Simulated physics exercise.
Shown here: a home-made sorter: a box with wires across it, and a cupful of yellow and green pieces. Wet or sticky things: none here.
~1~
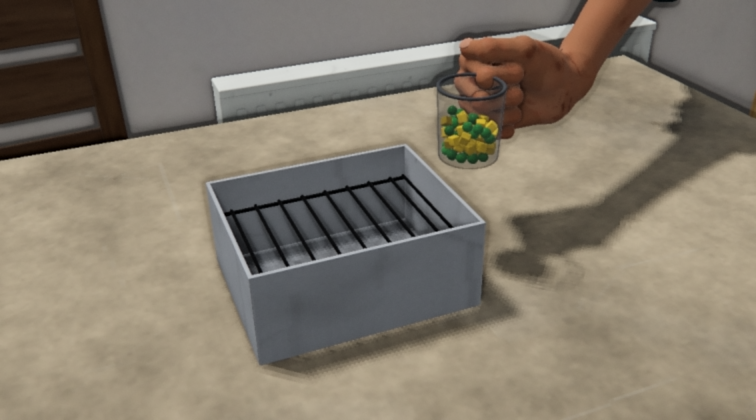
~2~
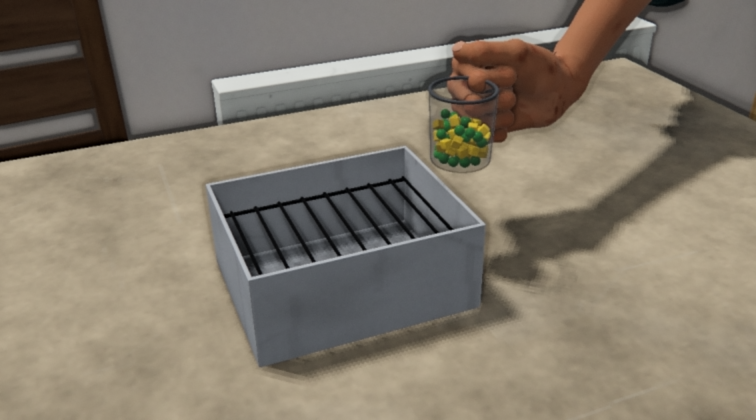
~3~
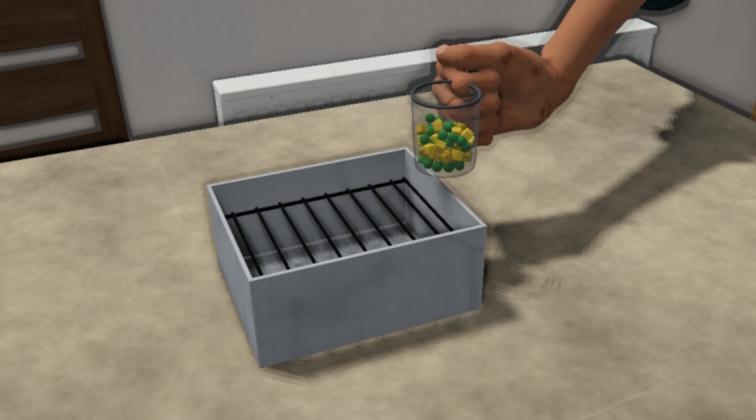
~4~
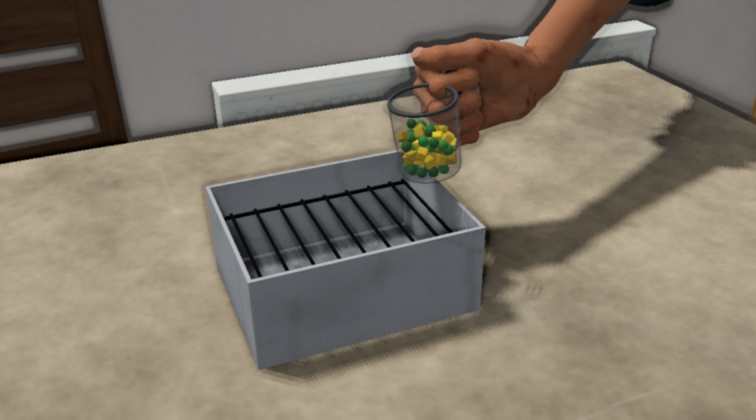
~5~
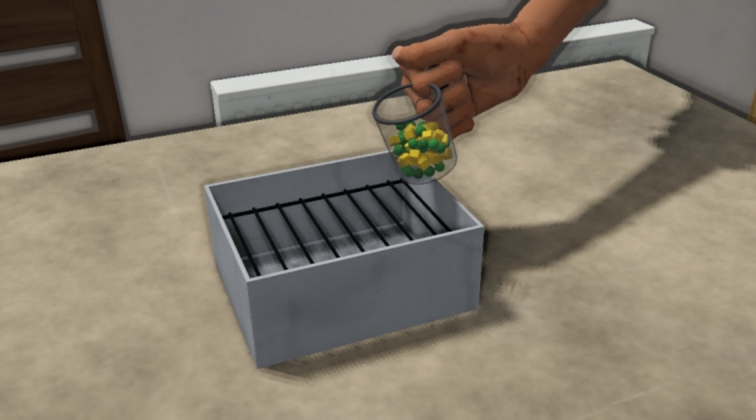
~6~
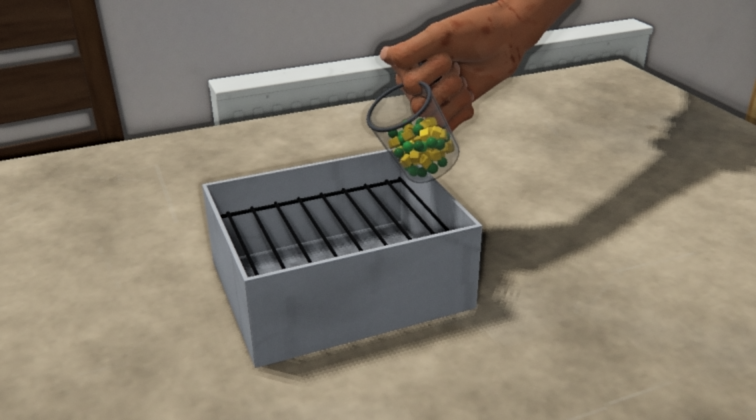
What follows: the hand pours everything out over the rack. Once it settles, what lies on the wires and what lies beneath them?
Once settled, the yellow ones lie beneath, the green ones lie beneath.
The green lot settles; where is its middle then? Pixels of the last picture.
At about (327, 282).
Then, 0.26 s on from there, yellow ones, the whole lot in the cup; green ones, the whole lot in the cup.
Then, 0.59 s on from there, yellow ones, the whole lot in the cup; green ones, the whole lot in the cup.
Then, 0.94 s on from there, yellow ones, the bulk in the cup, near a quarter on or over the wires, a little under the rack; green ones, the bulk in the cup, near a quarter on or over the wires, only a few under the rack.
In the end, yellow ones, the whole lot under the rack; green ones, the whole lot under the rack.
